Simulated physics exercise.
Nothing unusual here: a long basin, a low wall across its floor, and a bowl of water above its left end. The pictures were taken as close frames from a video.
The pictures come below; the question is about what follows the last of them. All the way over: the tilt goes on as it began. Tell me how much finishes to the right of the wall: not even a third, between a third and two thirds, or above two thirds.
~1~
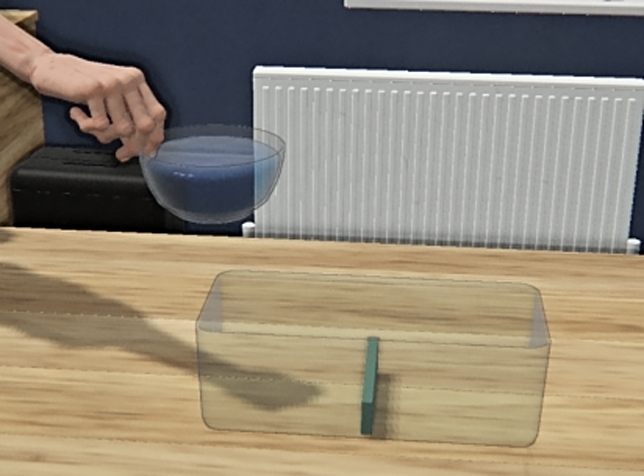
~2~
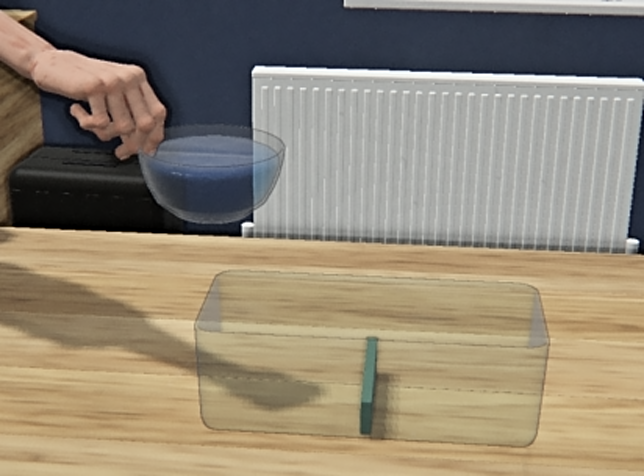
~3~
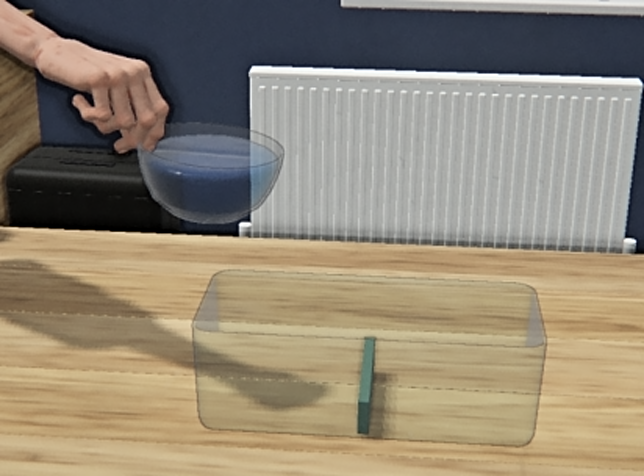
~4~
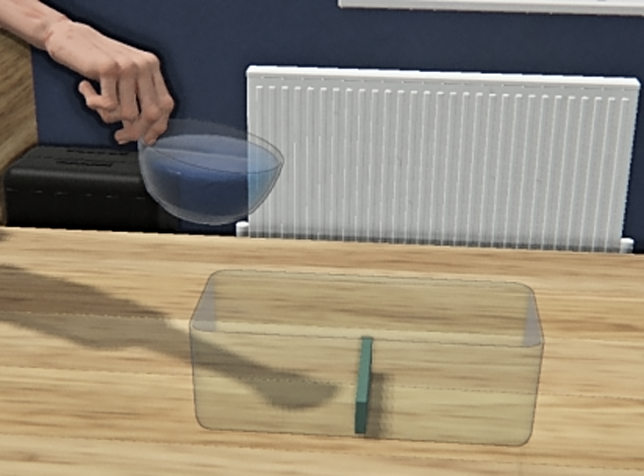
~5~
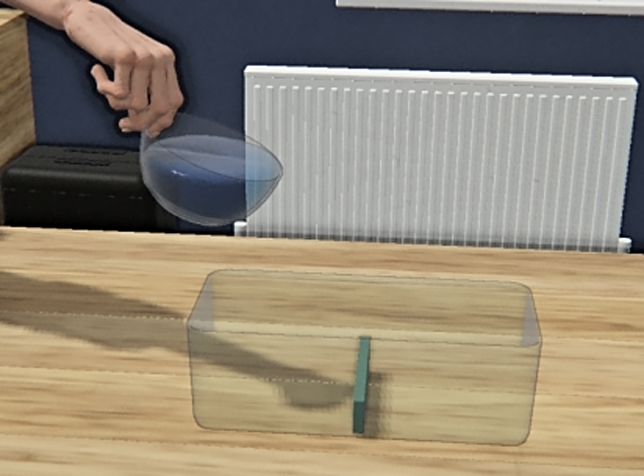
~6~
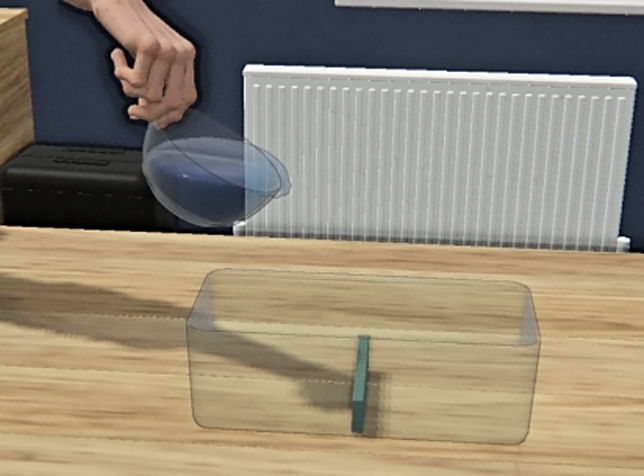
It works out to not even a third.
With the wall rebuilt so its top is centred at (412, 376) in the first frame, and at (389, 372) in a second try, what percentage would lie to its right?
The first one comes to 15 percent, while the second comes to 15 percent.
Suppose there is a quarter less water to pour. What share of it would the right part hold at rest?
Near 10 parts in a hundred.
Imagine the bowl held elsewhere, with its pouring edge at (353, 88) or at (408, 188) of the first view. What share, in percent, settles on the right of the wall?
About 80 and 90 per cent.
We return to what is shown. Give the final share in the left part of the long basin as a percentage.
Near 85 in a hundred.
A moment on, the bowl is tipped on its side and 18 per cent is still to pour, 39 is left of the wall and 3 right of it.
Next, the bowl is tipped right over and 1 per cent is still to pour, 87 is left of the wall and 6 right of it.
Then the bowl is tipped right over and 0 per cent is still to pour, 88 is left of the wall and 10 right of it.
Later the bowl is tipped right over and 0 per cent is still to pour, 85 is left of the wall and 13 right of it.
In the end 85 per cent lies left of the wall, 13 right of it and 2 outside.
